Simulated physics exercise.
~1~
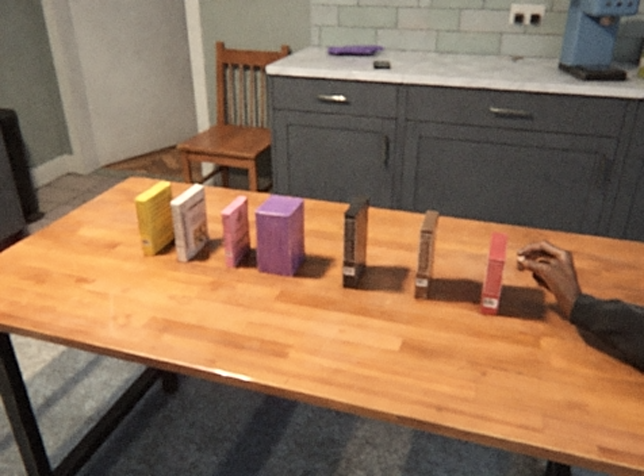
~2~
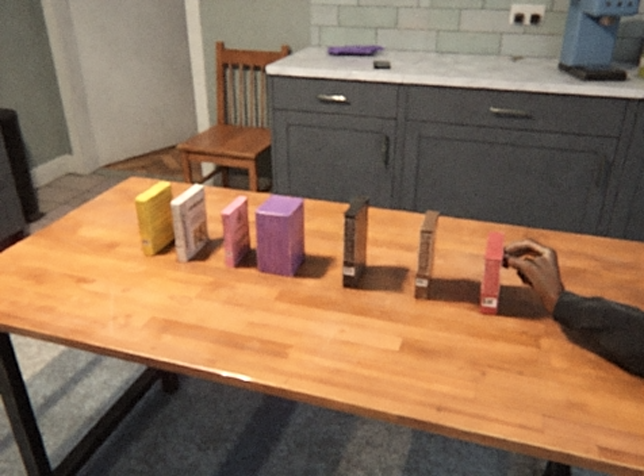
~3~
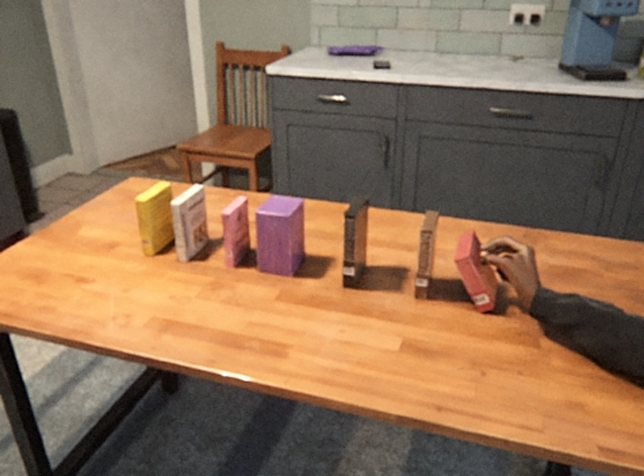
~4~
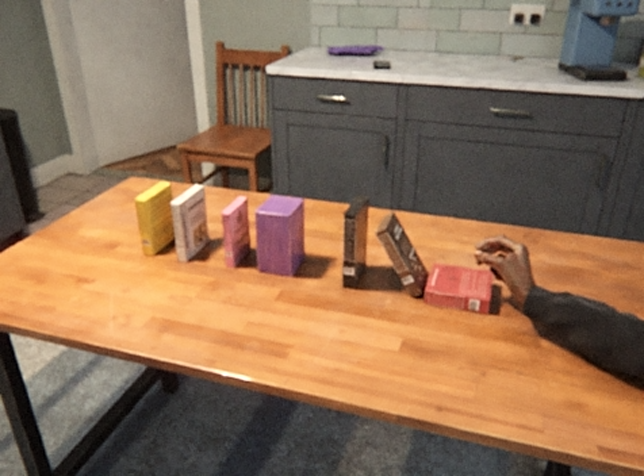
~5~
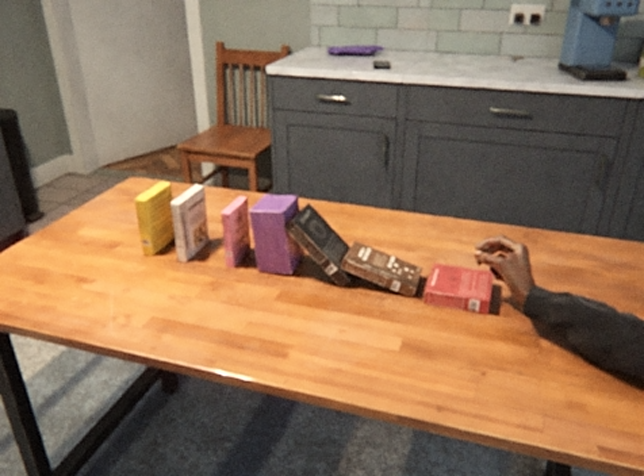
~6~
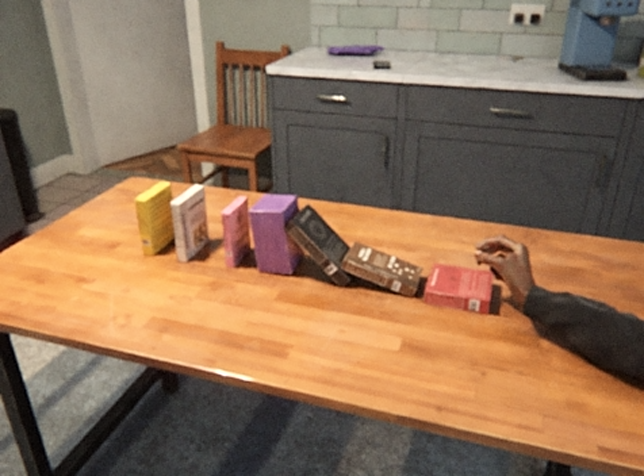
In a kitchen with dark cabinets and a wooden chair behind, a wooden table is seen from slightly above by a still camera. Seven boxes stand in a row, from left to right yellow, white, pink, a thicker purple one, black, brown and red. A hand at the right reaches in and tips the red box leftward. It falls flat, knocking over the brown box, which topples into the black one. The black box tilts and comes to rest leaning against the purple block, which stays up, while the pink, white and yellow boxes remain standing untouched.
